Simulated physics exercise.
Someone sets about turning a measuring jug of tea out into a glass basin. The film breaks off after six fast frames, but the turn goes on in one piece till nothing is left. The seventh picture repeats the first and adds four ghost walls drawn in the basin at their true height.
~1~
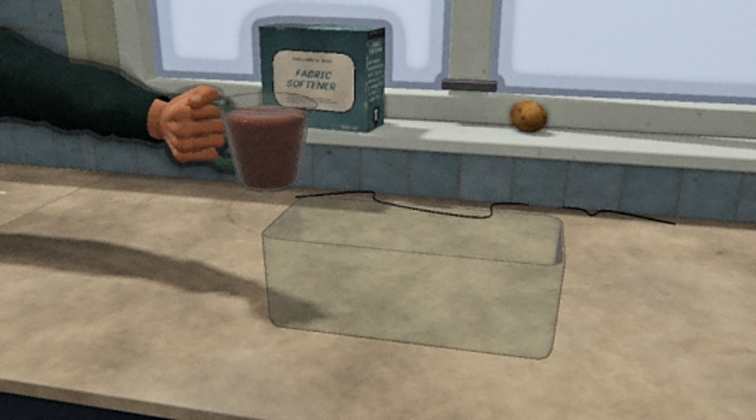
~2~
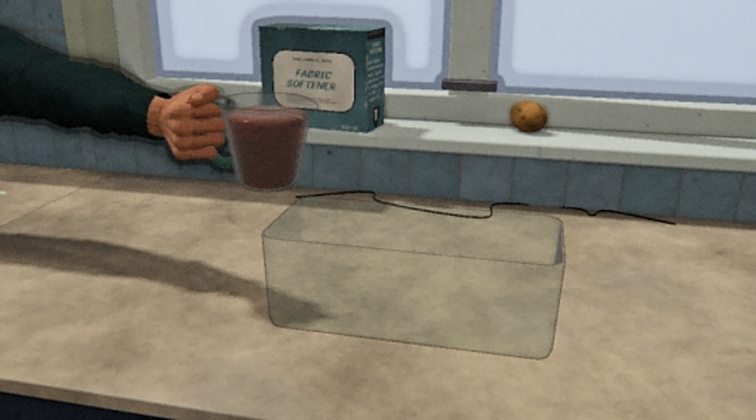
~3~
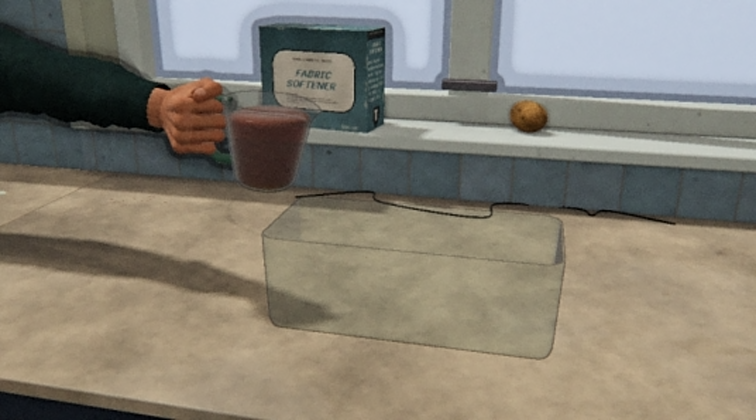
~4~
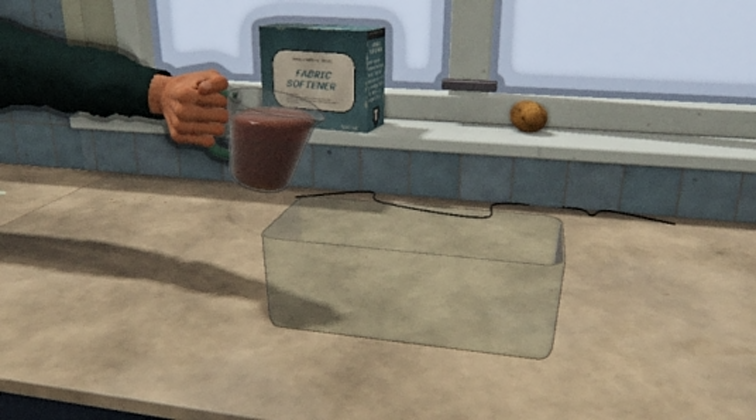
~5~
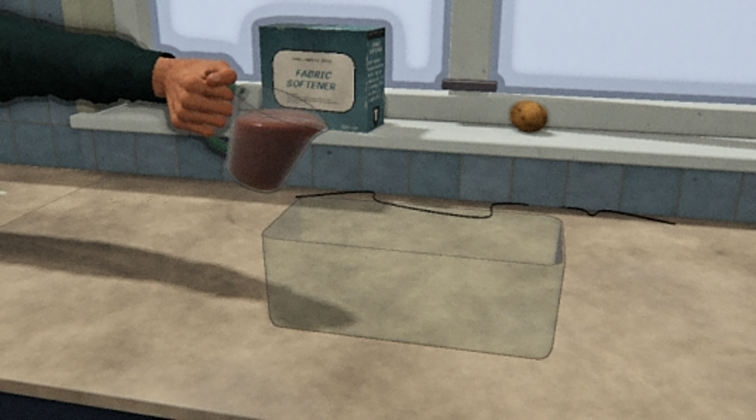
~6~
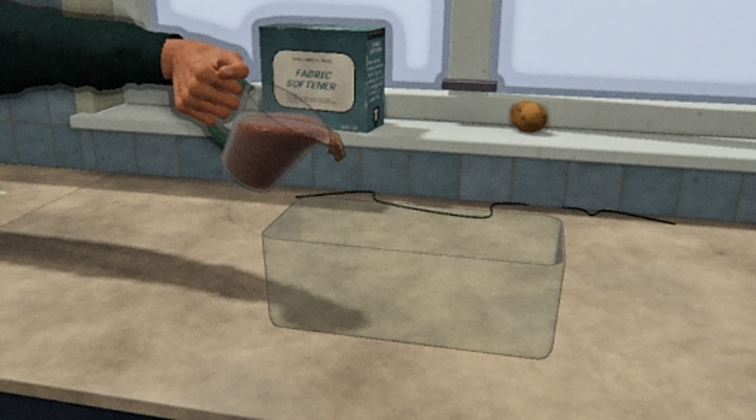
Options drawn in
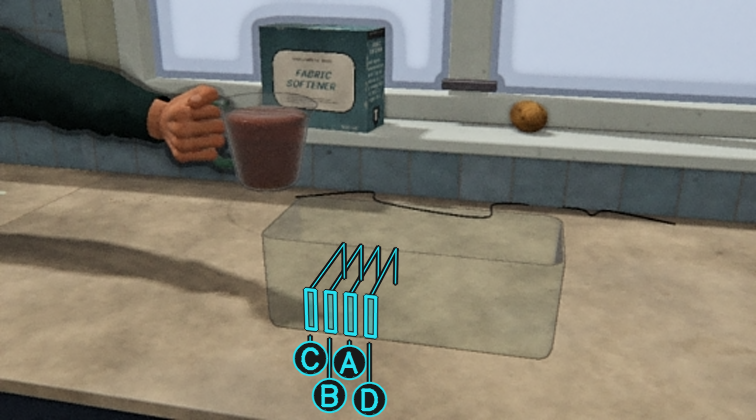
A hand in a dark green sleeve holds a clear jug of reddish-brown liquid upright above and behind an empty glass basin on a counter. The hand gradually tilts the jug to the right, and the liquid slides toward the lip until a little emerges over it.
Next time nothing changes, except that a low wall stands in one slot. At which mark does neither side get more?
Choose A.
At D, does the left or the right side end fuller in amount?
More ends on the left.
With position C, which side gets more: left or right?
More ends on the right.
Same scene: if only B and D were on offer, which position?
It is B.
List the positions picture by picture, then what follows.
Upright, lip at (315, 106); basin from (270, 322) to (552, 357); nothing has left yet, in the first frame.
Upright, lip at (316, 107); nothing has left yet, in the second frame.
Tipped about 6°, lip at (319, 112); nothing has left yet, in the third frame.
Tipped about 13°, lip at (323, 119); nothing has left yet, in the fourth frame.
Tipped about 23°, lip at (327, 130); nothing has left yet, in the fifth frame.
Tipped about 34°, lip at (329, 142); tea is over the lip, down to (340, 158), in the sixth frame.
On the marked copy, A at (349, 341); B at (329, 338); C at (310, 336); D at (369, 343).
If A is chosen, about 54 % ends left of the wall and 45 % right of it.
If B is chosen, about 19 % ends left of the wall and 81 % right of it.
If C is chosen, about 3 % ends left of the wall and 97 % right of it.
If D is chosen, about 91 % ends left of the wall and 8 % right of it.
